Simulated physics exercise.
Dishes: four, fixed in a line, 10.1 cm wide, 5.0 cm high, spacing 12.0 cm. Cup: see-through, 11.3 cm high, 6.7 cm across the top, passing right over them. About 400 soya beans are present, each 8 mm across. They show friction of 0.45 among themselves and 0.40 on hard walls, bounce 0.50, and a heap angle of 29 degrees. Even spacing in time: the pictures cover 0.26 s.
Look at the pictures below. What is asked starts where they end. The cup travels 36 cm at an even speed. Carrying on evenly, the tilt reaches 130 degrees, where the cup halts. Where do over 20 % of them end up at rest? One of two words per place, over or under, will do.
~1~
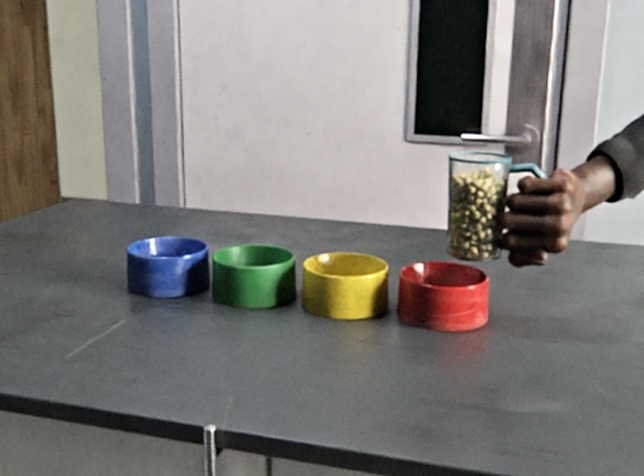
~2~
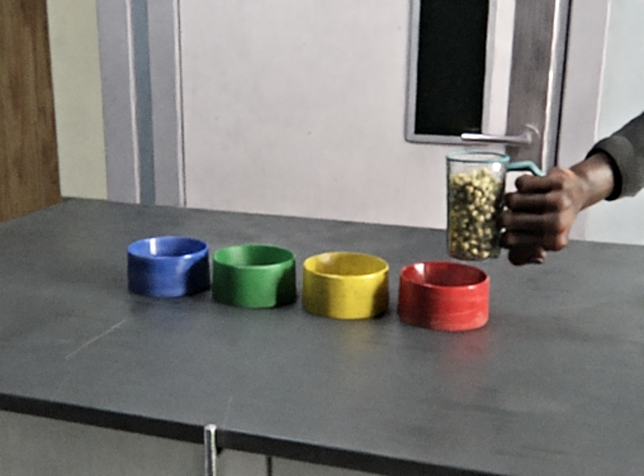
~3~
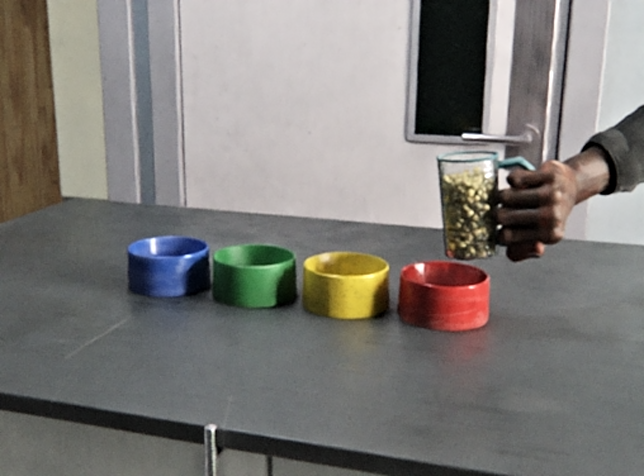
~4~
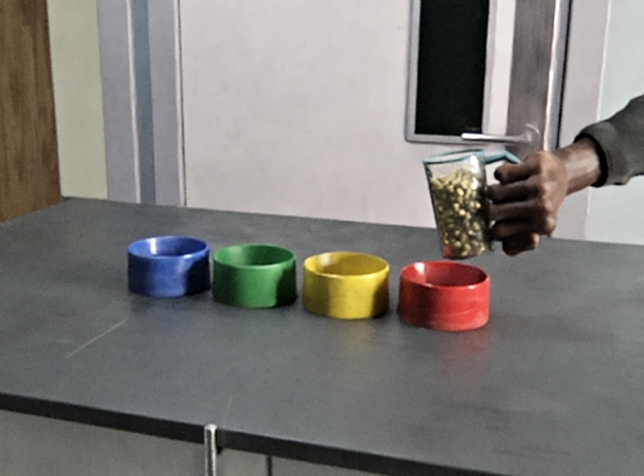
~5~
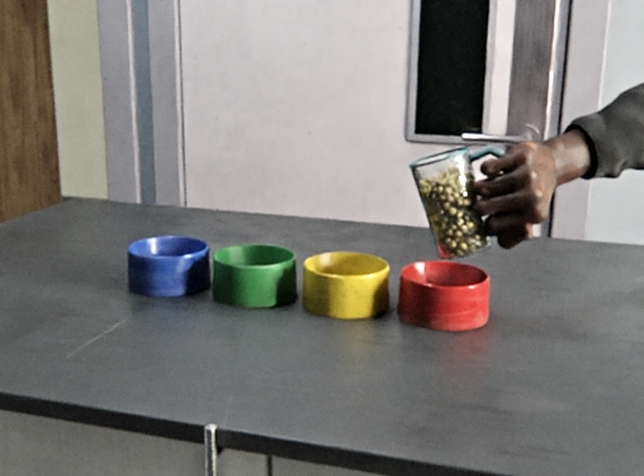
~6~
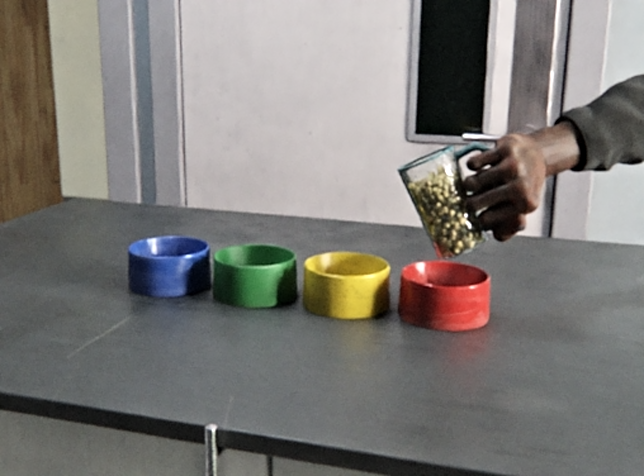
Result: Red dish: I'd say it gets a fifth at most. Blue dish: I'd say it gets a fifth at most. Green dish: I'd say it gets more than a fifth. Yellow dish: I'd say it gets a fifth at most. Counter: I'd say it gets a fifth at most.
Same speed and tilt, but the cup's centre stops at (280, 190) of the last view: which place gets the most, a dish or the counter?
Result: Largest portion at green.
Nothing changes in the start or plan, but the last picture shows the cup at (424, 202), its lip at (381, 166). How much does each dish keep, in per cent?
Red 0; blue 90; green 0; yellow 0.
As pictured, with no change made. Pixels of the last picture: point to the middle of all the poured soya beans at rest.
Roughly (249, 274).
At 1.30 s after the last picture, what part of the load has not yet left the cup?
About 0 per cent.
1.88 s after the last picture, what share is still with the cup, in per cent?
It comes out close to 0 per cent.
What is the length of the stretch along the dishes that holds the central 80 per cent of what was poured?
Length: Approx. 6 cm.
Then, 0.78 s after the last picture, tilt 125 degrees; cup holds 70 %, green 30 %.
Then, 1.30 s after the last picture, tilt 130 degrees; cup holds 0 %, green 100 %.
Then, 1.88 s after the last picture, tilt 130 degrees; cup holds 0 %, green 100 %.
In the end, red 0 %, blue 0 %, green 100 %, yellow 0 %, counter 0 %.
